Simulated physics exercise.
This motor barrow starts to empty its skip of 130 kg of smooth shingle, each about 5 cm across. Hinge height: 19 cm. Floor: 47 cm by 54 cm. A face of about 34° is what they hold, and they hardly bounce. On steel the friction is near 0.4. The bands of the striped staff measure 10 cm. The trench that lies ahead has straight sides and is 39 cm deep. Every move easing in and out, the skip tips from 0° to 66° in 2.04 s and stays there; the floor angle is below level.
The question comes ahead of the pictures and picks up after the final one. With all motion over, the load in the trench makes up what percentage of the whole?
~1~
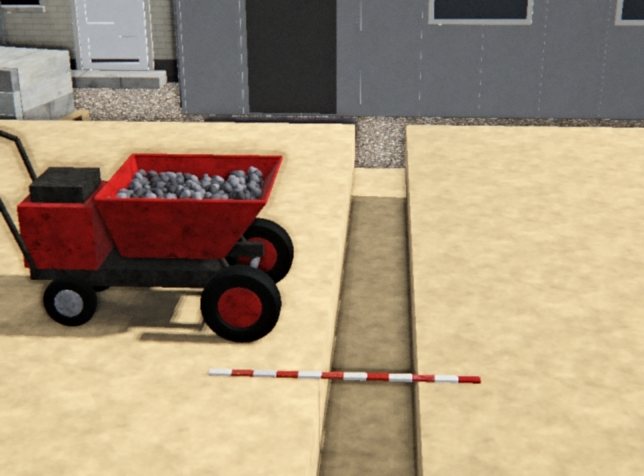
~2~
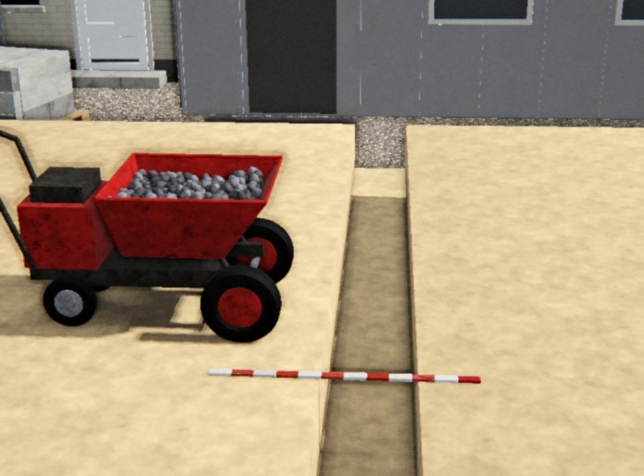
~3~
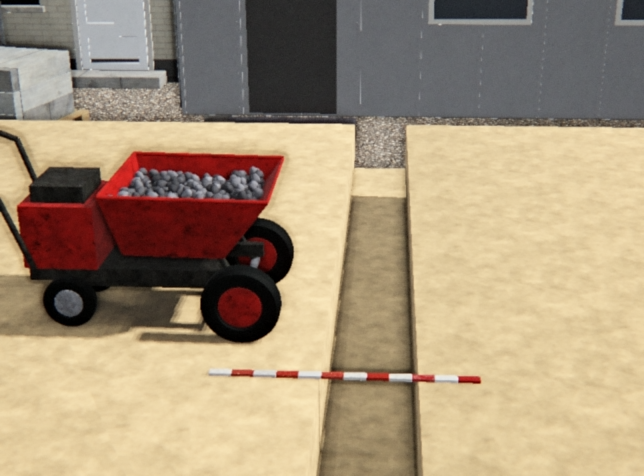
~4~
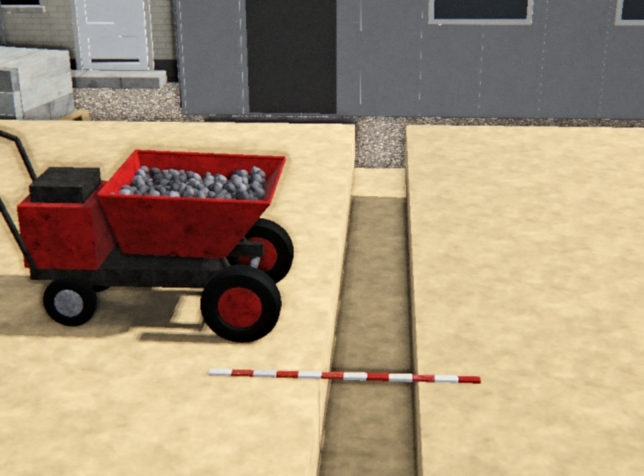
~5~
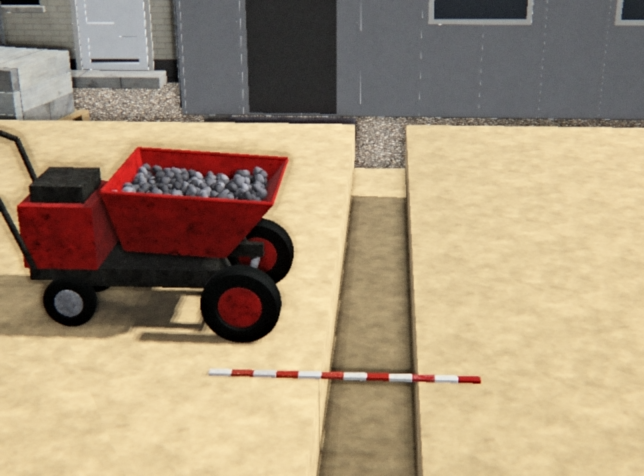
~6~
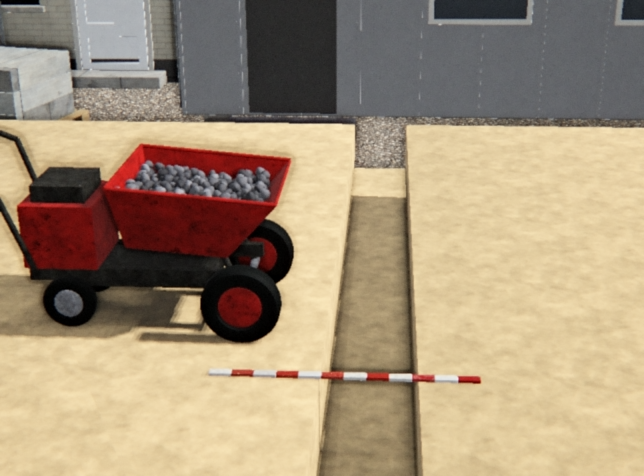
It makes up about 89 percent of the whole load.
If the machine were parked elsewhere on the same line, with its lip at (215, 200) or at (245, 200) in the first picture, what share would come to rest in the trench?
About 100 per cent first, then about 100 per cent.
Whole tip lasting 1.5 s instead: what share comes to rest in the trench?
I'd put it at roughly 80 per cent.
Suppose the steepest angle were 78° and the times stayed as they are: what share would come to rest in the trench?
In that case around 90 percent.
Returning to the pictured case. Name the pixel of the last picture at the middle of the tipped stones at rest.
Roughly (386, 370), I'd say.
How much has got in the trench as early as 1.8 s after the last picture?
Around 40 per cent of it.
Then, 1.2 s after the last picture the floor is at 56°, 100 % in the skip; the foremost stones are at (355, 256).
Then, 1.8 s after the last picture the floor is at 66°, 53 % in the skip, 40 % in the trench, 7 % past the trench; the foremost stones are at (477, 322).
Then, 2.2 s after the last picture the floor is at 66°, 30 % in the skip, 59 % in the trench, 11 % past the trench; the foremost stones are at (546, 323).
Then, 4.1 s after the last picture the floor is at 66°, 0 % in the skip, 89 % in the trench, 11 % past the trench; the foremost stones are at (588, 334).
